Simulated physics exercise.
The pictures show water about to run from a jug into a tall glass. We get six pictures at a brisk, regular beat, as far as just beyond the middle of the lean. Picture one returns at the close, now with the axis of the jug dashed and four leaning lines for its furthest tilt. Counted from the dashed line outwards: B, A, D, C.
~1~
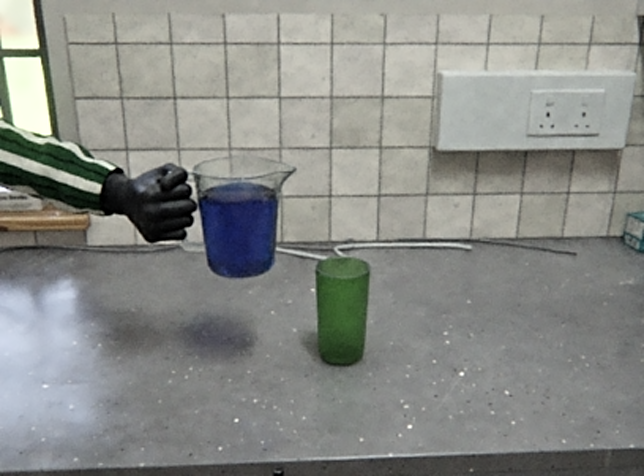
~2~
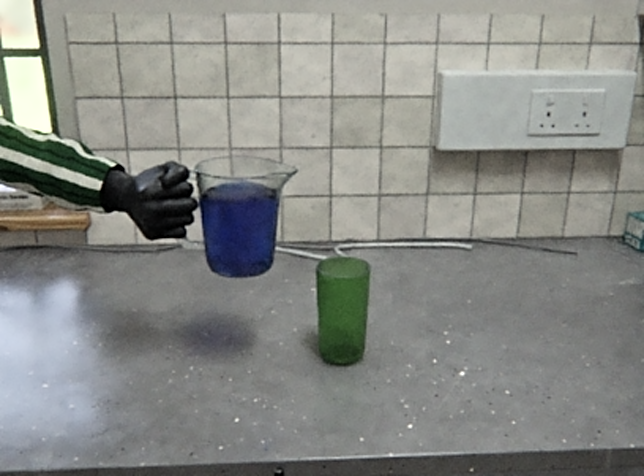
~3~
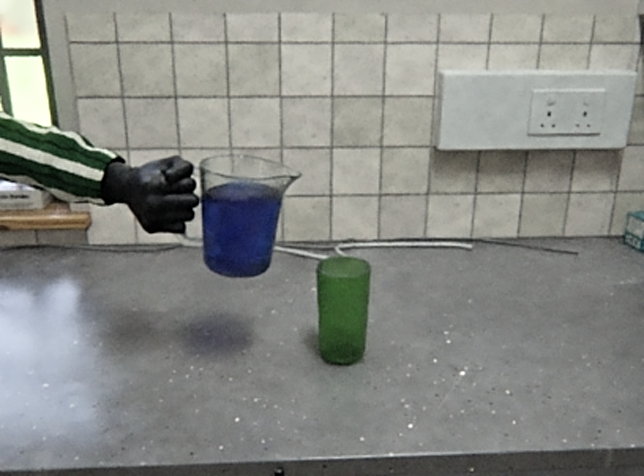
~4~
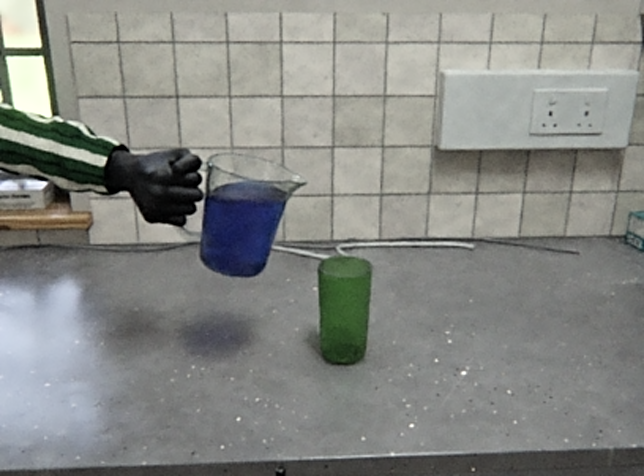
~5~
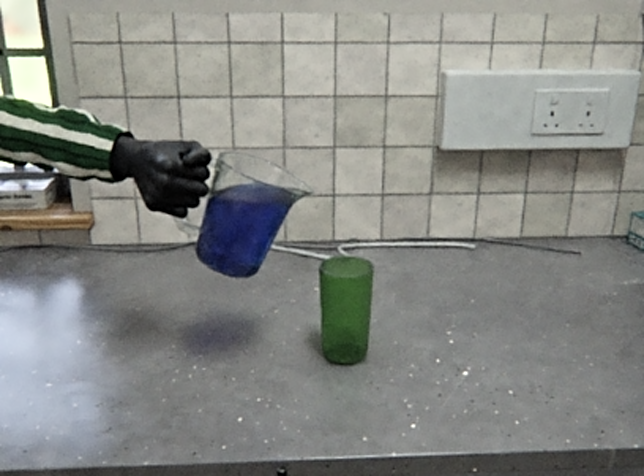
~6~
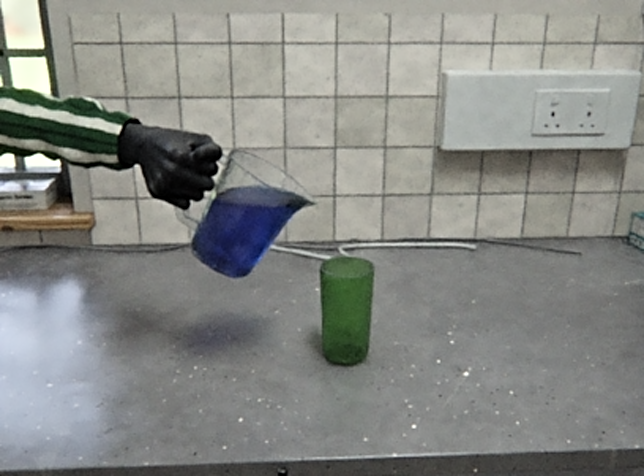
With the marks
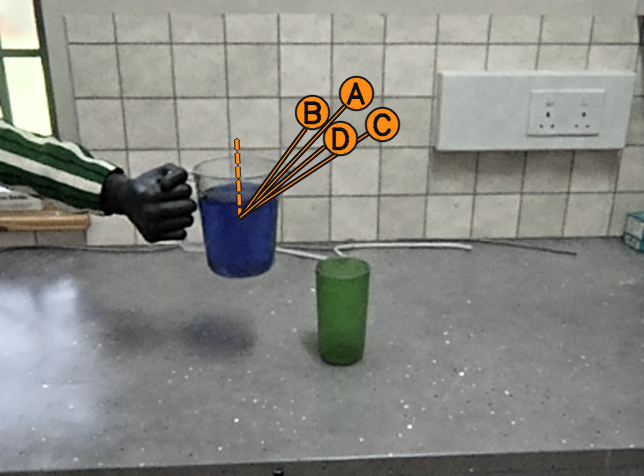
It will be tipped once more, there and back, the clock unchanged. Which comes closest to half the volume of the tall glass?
C beats the others.
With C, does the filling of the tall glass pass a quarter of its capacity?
Yes.
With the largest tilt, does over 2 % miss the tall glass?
No, it does not.
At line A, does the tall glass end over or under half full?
Under.
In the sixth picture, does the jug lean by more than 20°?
Yes, it does.
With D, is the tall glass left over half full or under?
Under.
In orange, A at (345, 105); B at (305, 129); C at (368, 133); D at (324, 147).
Choosing A, the tall glass ends with about 20 % of what it can hold.
Choosing B, the tall glass ends with about 10 % of what it can hold.
Choosing C, the tall glass ends with about 48 % of what it can hold.
Choosing D, the tall glass ends with about 33 % of what it can hold.
